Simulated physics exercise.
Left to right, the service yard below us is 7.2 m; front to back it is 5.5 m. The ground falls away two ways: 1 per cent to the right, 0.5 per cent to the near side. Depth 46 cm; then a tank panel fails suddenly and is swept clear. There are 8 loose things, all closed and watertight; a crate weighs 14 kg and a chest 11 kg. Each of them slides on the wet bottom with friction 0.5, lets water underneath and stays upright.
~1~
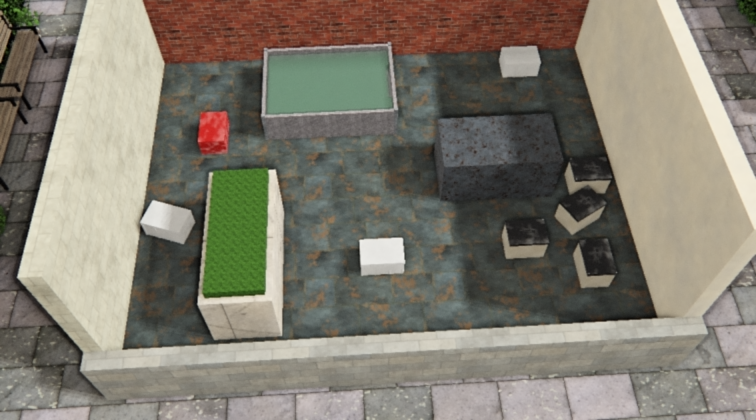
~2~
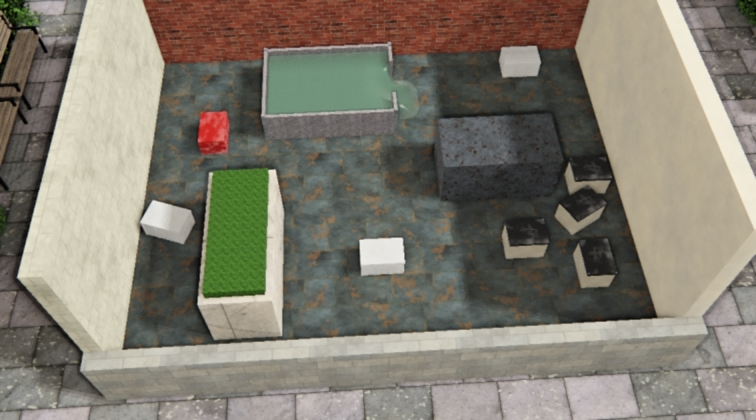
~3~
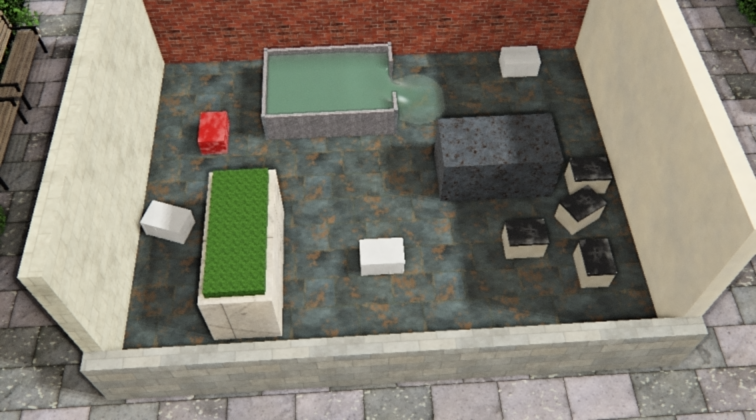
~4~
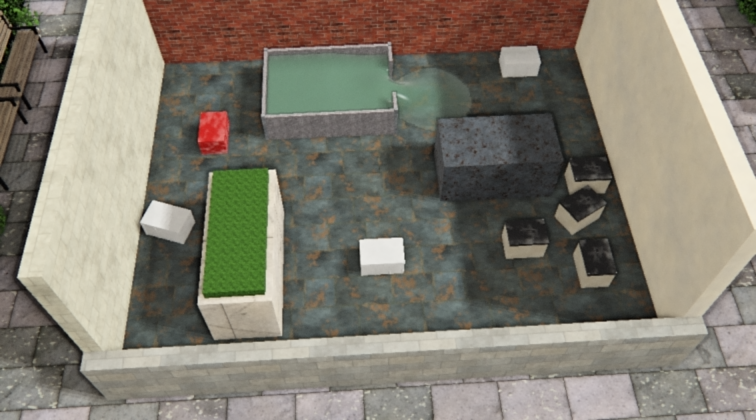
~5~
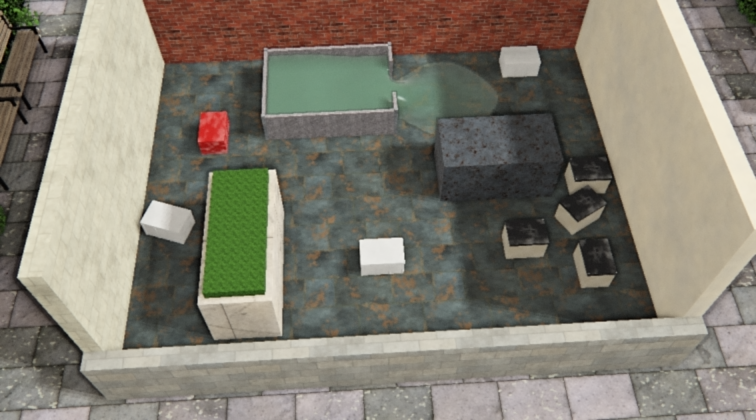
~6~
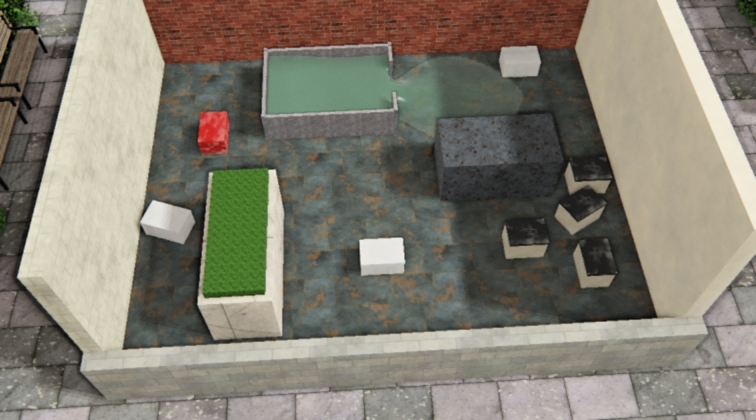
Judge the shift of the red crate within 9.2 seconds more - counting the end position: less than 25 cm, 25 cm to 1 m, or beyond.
It ends near its start.
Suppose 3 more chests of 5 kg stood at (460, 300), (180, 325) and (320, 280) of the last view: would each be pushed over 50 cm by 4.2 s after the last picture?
Answers, first to last: Not exceeding, not exceeding, not exceeding.
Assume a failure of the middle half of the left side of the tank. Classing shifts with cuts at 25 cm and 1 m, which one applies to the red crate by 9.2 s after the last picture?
Note: Red crate displaced a long way.
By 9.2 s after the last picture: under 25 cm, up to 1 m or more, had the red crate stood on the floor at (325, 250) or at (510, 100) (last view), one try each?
Nearly still; swept far.
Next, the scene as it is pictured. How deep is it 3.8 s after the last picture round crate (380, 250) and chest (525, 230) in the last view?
Some 0 cm at the first, some 1 cm at the second.
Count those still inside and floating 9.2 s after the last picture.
At that point I count 2.
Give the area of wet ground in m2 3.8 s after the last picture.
Around 14 m2 of it.
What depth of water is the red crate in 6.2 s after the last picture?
Roughly 0 cm.
Then, 1.2 s after the last picture the red crate is near (212, 126), 0.0 m from its start, aground; 0 afloat.
Then, 3.8 s after the last picture the red crate is near (212, 126), 0.0 m from its start, aground; 2 afloat.
Then, 6.2 s after the last picture the red crate is near (212, 126), 0.0 m from its start, aground; 3 afloat.
Then, 9.2 s after the last picture the red crate is near (212, 126), 0.0 m from its start, aground; 2 afloat.
